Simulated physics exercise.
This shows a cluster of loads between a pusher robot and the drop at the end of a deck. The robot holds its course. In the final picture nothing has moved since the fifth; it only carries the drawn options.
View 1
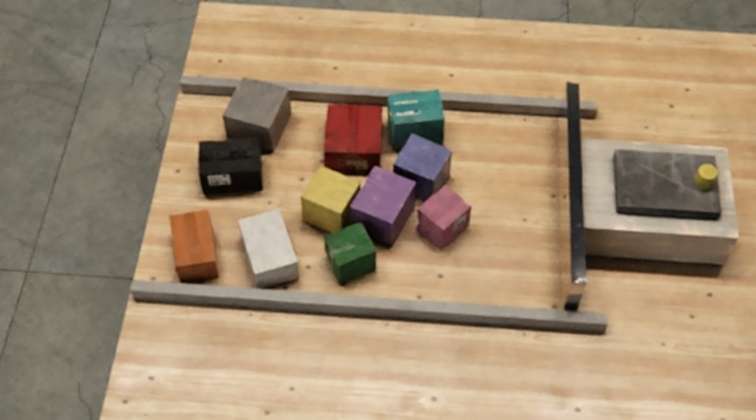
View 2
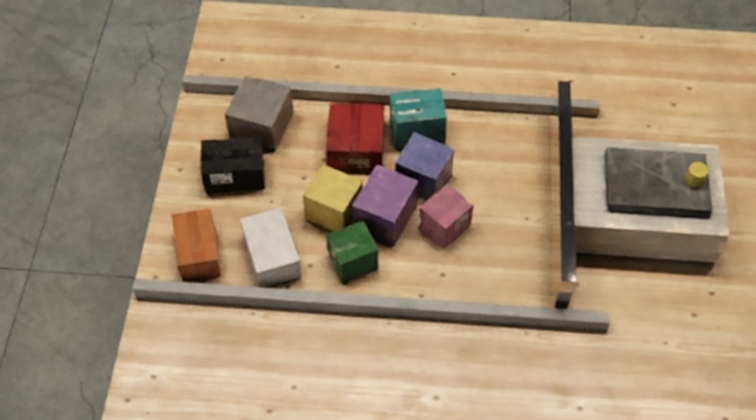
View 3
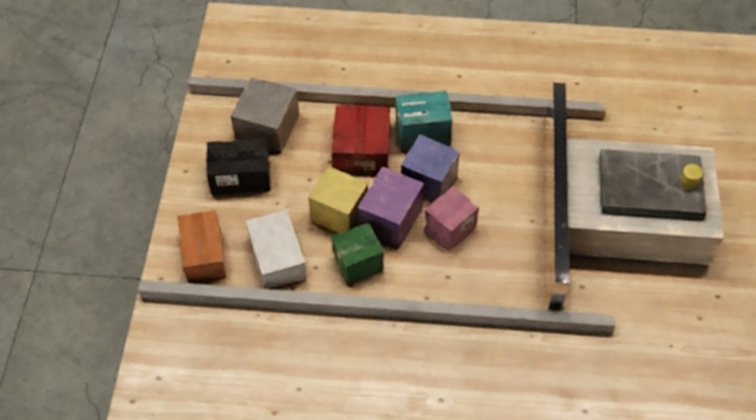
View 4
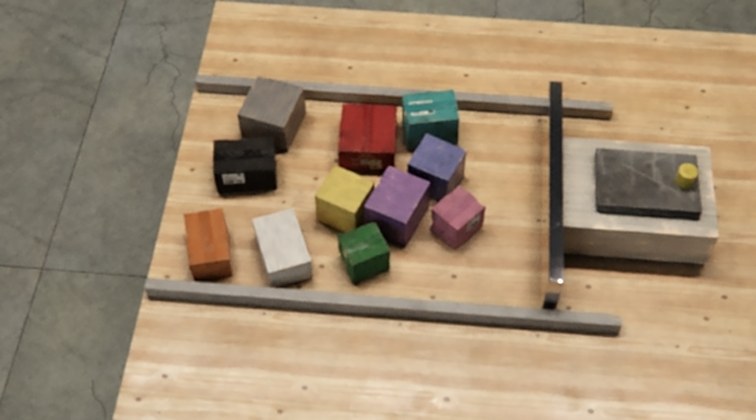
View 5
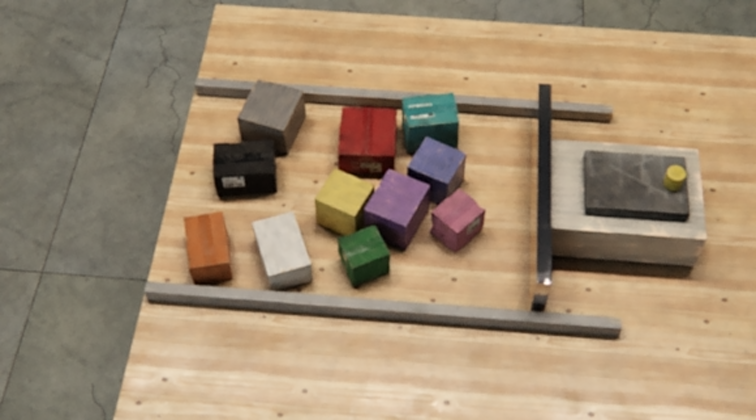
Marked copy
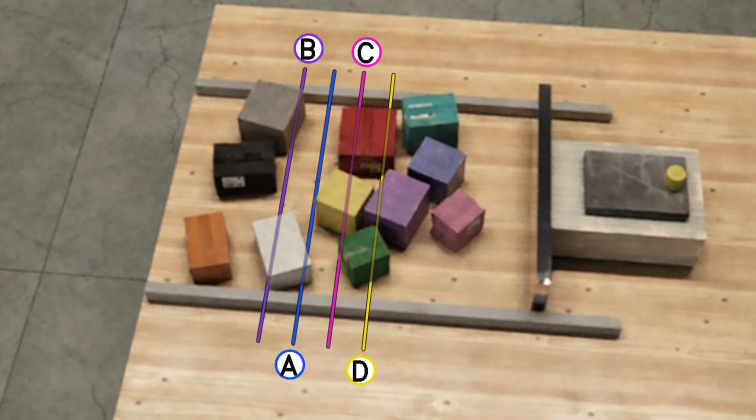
To begin with, a pale block-shaped robot with a dark top and a long dark bar stands right of a cluster of colourful boxes between two grey rails. It then creeps leftward, narrowing the gap to the pink box, while the boxes stay in place on the wooden deck.
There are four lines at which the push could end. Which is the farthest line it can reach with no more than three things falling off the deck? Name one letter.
Line B.
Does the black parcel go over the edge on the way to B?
By then, yes.
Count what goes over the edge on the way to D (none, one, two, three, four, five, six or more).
The count is none.
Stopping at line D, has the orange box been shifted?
By then, no.
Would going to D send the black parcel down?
No.
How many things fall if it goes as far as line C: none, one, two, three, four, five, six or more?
By then, none.
On the marked copy, A at (316, 196); B at (284, 193); C at (348, 198); D at (380, 200).
With B. Early on, robot (533, 176); yellow crate (331, 203); turquoise parcel (421, 121).
Further on, robot (438, 170); black parcel (211, 157); grey crate (224, 114).
At the end, robot (367, 165); black parcel over the edge; grey crate over the edge; three fallen.
As for the rest, A is within the limit but short; C is within the limit but short; D is within the limit but short.
